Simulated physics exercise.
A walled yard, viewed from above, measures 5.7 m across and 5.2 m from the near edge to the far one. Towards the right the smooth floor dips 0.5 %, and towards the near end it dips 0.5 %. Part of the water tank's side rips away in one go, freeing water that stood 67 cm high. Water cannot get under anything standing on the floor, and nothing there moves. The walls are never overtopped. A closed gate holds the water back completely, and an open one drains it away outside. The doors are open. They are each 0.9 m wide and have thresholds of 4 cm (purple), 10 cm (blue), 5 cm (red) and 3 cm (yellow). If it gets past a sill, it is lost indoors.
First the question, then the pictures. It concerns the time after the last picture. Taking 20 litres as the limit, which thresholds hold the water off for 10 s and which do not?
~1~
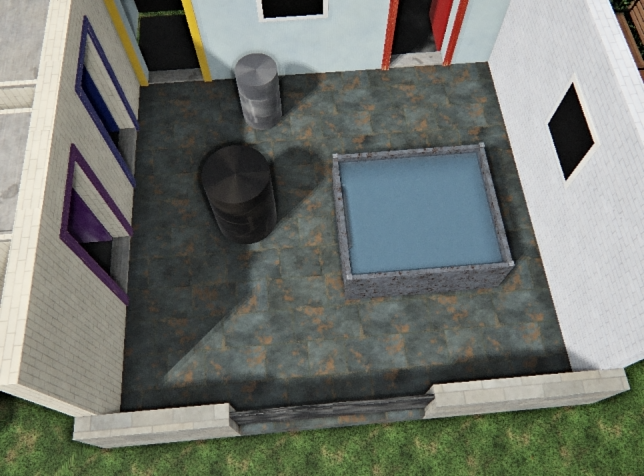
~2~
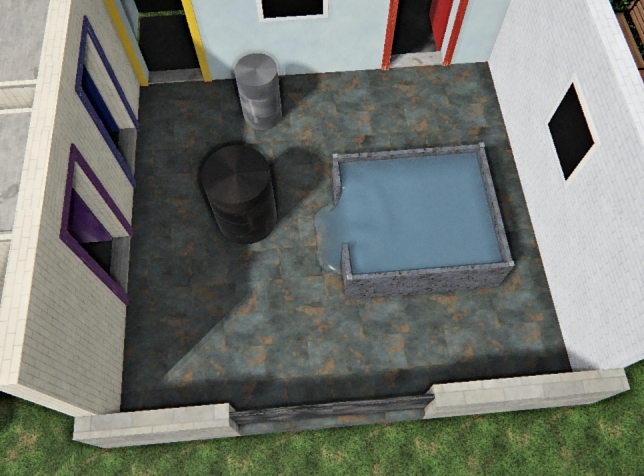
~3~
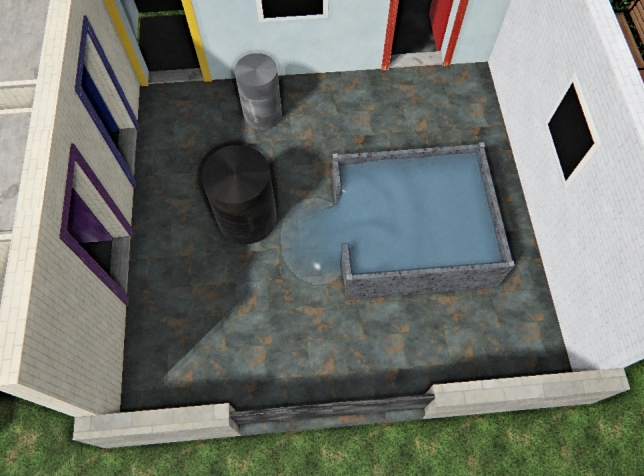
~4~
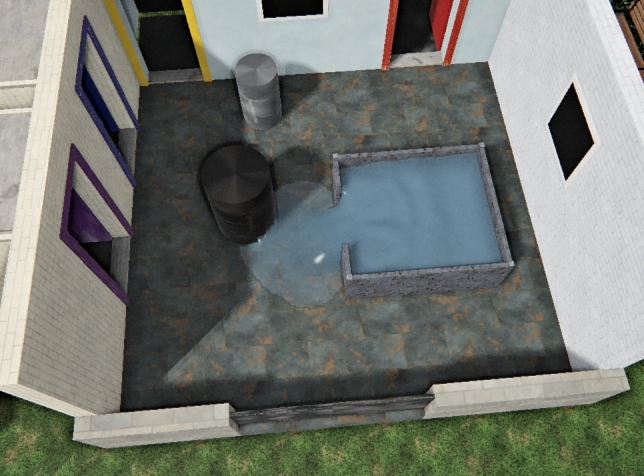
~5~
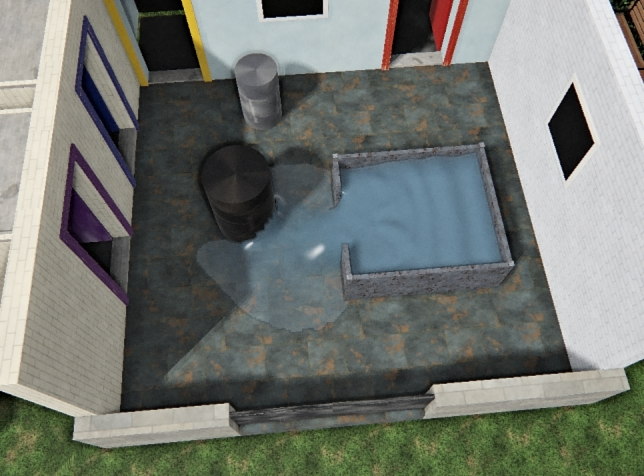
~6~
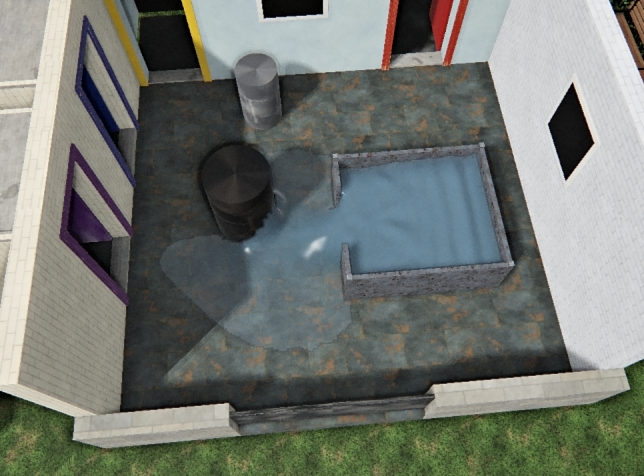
At the end, at the purple door I expect the water to rise above the limit. At the blue door I expect the water to hold within the limit. At the red door I expect the water to hold within the limit. At the yellow door I expect the water to rise above the limit.
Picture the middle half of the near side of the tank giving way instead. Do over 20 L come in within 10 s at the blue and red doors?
Door blue stays within, door red goes beyond.
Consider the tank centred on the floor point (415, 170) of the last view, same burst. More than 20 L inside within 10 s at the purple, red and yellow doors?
Against the limit, the purple door stays within it, the red door stays within it and the yellow door exceeds it.
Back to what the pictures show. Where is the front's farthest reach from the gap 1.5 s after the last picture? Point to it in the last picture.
Roughly at pixel (152, 85).
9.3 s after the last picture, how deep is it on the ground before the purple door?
Roughly 6.0 cm deep.
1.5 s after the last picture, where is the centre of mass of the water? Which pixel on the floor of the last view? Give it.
The water's centre is around (338, 245).
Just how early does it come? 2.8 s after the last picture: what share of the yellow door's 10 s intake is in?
Roughly 25 percent is in by then.
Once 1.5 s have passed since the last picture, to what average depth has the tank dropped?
I'd put the mean depth near 37 centimetres.
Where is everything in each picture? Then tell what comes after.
The water tank at (418, 211) is whole and still, 67 cm deep, in the first frame.
The front is at (325, 210), 0.5 m from the gap at (343, 232); 0.2 m2 of floor is under water; 67 cm left at the back of the water tank, in the second frame.
The front is at (289, 221), 0.8 m from the gap at (343, 232); 0.7 m2 of floor is under water; 67 cm left at the back of the water tank, in the third frame.
The front is at (248, 255), 1.3 m from the gap at (343, 232); 1.6 m2 of floor is under water; 67 cm left at the back of the water tank, in the fourth frame.
Water pours out at (343, 232) and has run 1.9 m, to (204, 262); typically 5 cm deep outside, 64 cm at the water tank's back, in the fifth frame.
Water pours out at (343, 232) and has run 2.4 m, to (169, 269); typically 4 cm deep outside, 57 cm at the water tank's back, in the sixth frame.
Then, 0.7 s after the last picture water covers 30 % of the floor and is deepest (44 cm) near (285, 225); purple door 6 cm at the sill, 17 L in, blue door not reached, red door not reached, yellow door not reached.
Then, 1.5 s after the last picture water covers 45 % of the floor and is deepest (38 cm) near (123, 378); purple door 10 cm at the sill, 52 L in, blue door not reached, red door not reached, yellow door 6 cm at the sill, 2 L in.
Then, 2.8 s after the last picture water covers 60 % of the floor and is deepest (26 cm) near (285, 225); purple door 12 cm at the sill, 107 L in, blue door 5 cm at the sill, 0 L in, red door 4 cm at the sill, 0 L in, yellow door 8 cm at the sill, 24 L in.
Then, 5.3 s after the last picture water covers 90 % of the floor and is deepest (16 cm) near (285, 225); purple door 10 cm at the sill, 177 L in, blue door 7 cm at the sill, 1 L in, red door 3 cm at the sill, 0 L in, yellow door 10 cm at the sill, 59 L in.
Then, 9.3 s after the last picture water covers 100 % of the floor and is deepest (13 cm) near (494, 107); purple door 6 cm at the sill, 214 L in, blue door 6 cm at the sill, 1 L in, red door 4 cm at the sill, 0 L in, yellow door 6 cm at the sill, 103 L in.
